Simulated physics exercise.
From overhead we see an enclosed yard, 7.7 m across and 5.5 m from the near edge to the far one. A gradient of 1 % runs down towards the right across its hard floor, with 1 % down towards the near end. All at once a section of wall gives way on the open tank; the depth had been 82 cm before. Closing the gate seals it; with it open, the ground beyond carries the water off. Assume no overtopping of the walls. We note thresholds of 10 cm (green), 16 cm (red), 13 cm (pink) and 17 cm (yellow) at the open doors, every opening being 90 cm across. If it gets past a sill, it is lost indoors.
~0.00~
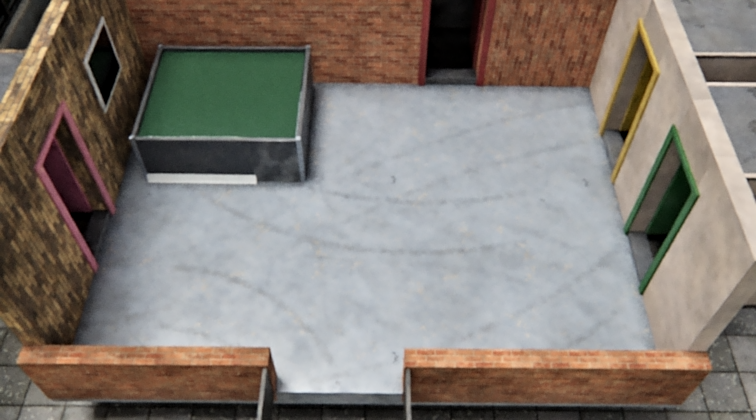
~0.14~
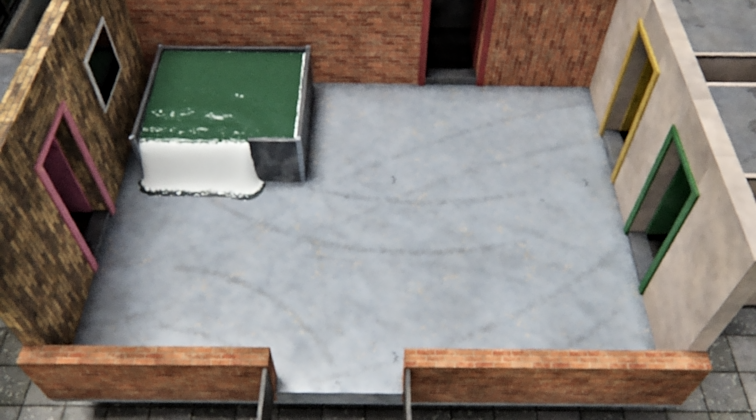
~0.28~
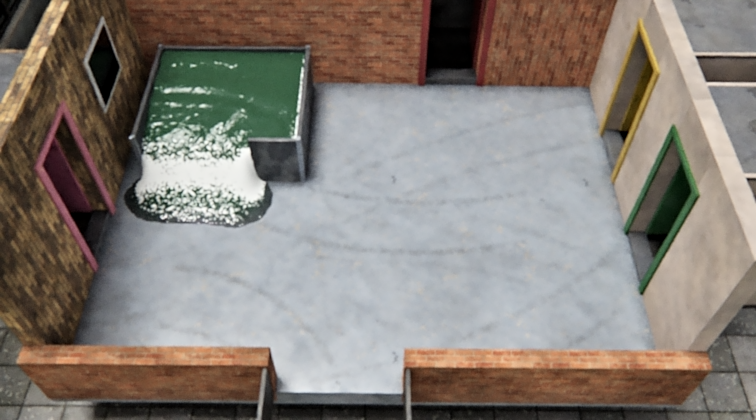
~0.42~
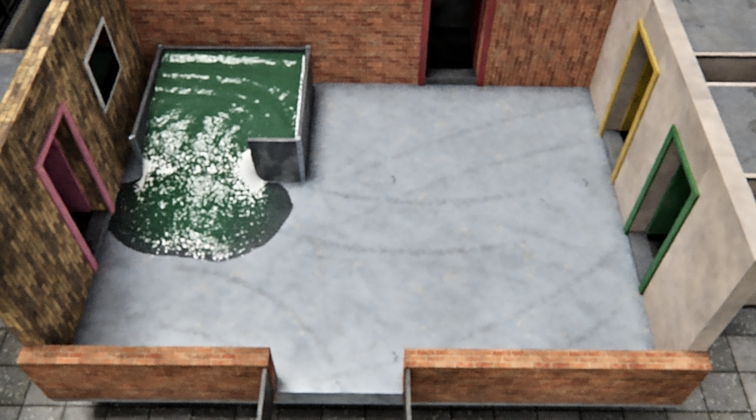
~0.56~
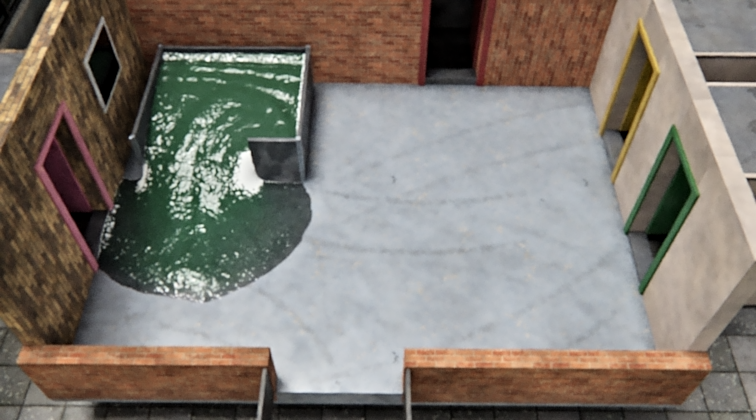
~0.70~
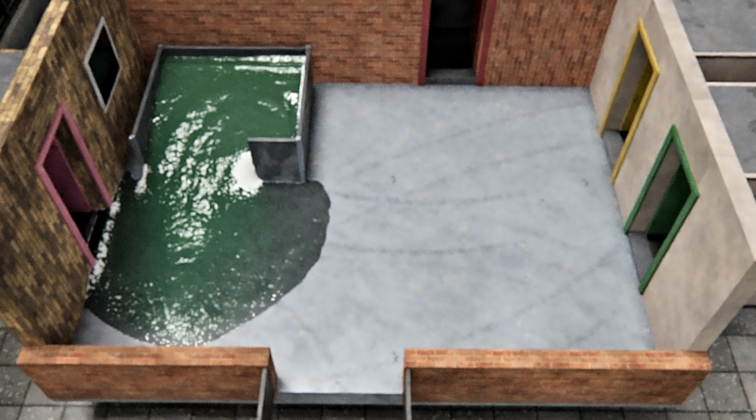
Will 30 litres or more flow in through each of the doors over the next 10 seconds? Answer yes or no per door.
Green door: Yes, red door: No, pink door: Yes, yellow door: No.
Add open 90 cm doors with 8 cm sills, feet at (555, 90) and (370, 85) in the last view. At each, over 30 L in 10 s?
In turn: Over, below.
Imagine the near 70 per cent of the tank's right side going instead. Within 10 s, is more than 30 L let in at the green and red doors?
Versus the limit - green: Exceeded, red: Within.
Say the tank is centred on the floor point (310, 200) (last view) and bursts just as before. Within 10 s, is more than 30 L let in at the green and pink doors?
Green door held, pink door held.
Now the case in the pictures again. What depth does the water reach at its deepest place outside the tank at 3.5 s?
Max around 32 cm.
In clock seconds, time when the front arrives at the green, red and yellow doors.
Times: Green 4.0 seconds, red 7.0 seconds, yellow 4.5 seconds.
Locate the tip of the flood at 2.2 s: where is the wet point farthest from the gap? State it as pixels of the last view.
I'd put it near pixel (461, 376) of the last picture.
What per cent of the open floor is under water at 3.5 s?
I'd say around 50 %.
After 1.4 s water covers 30 % of the floor and is deepest (67 cm) near (70, 358); green door not reached, red door not reached, pink door 28 cm at the sill, 10 L in, yellow door not reached.
After 2.2 s water covers 30 % of the floor and is deepest (56 cm) near (74, 345); green door not reached, red door not reached, pink door 25 cm at the sill, 71 L in, yellow door not reached.
After 3.5 s water covers 50 % of the floor and is deepest (32 cm) near (66, 371); green door not reached, red door not reached, pink door 19 cm at the sill, 110 L in, yellow door not reached.
After 6.0 s water covers 80 % of the floor and is deepest (24 cm) near (648, 340); green door 20 cm at the sill, 67 L in, red door not reached, pink door 14 cm at the sill, 153 L in, yellow door 13 cm at the sill, 0 L in.
After 10.0 s water covers 95 % of the floor and is deepest (16 cm) near (644, 378); green door 14 cm at the sill, 127 L in, red door 9 cm at the sill, 0 L in, pink door 6 cm at the sill, 154 L in, yellow door 13 cm at the sill, 0 L in.
